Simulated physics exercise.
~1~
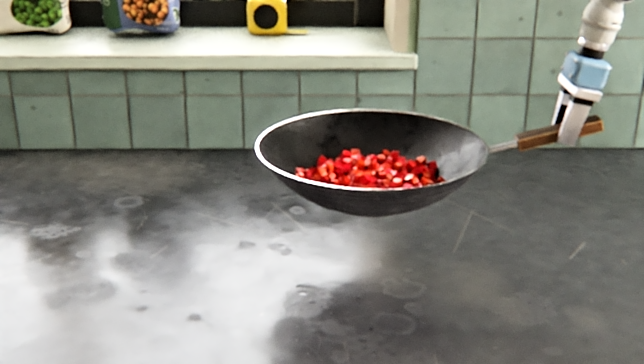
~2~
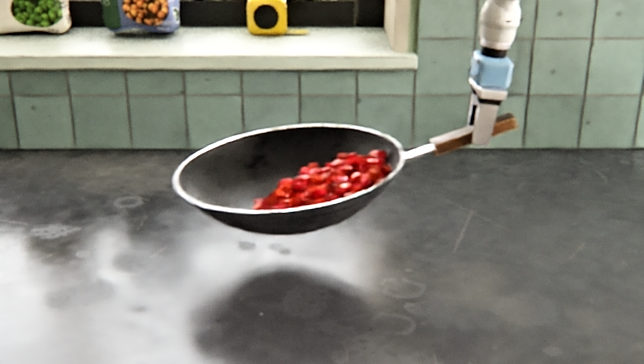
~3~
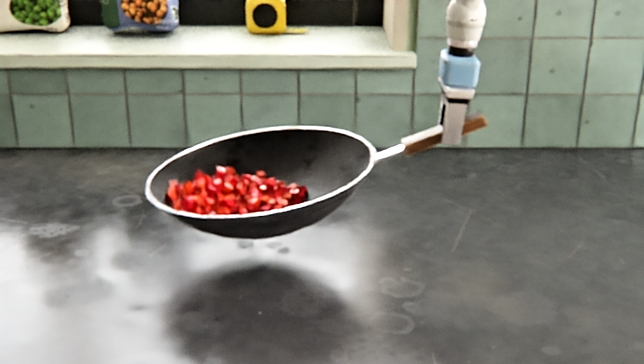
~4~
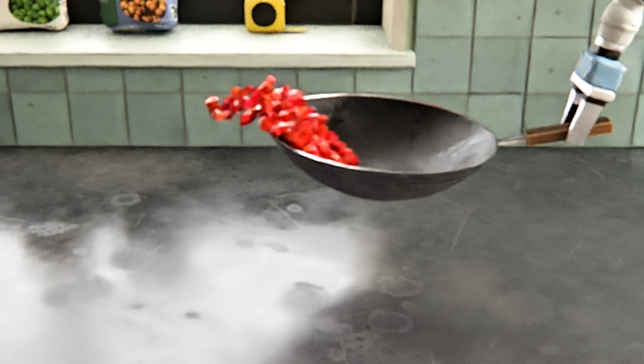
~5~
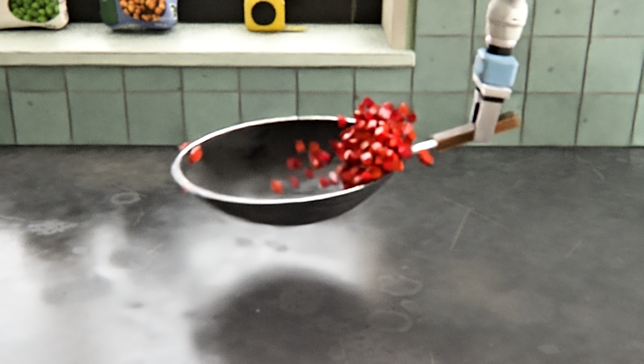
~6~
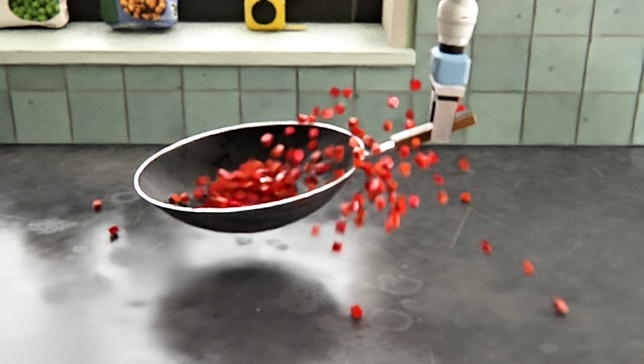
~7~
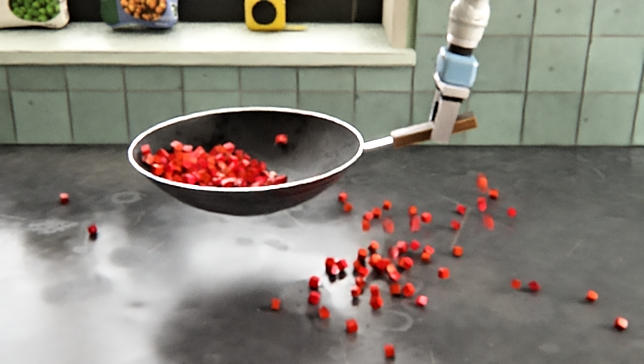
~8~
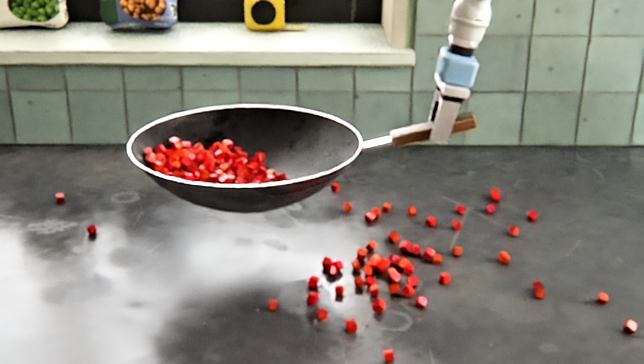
At first, a robotic arm holds a dark wok containing a heap of small red cubes above a gray counter, in front of green tiles and a windowsill. The arm moves the wok to the left, and the cubes slide across to its left side. Then the wok moves back to the right, and the cubes rise in a stream over its left rim. As the wok swings left again, they bunch up near the handle, and many spill over that side. The wok finally stays raised on the left, still holding most cubes, while dozens lie scattered across the counter.
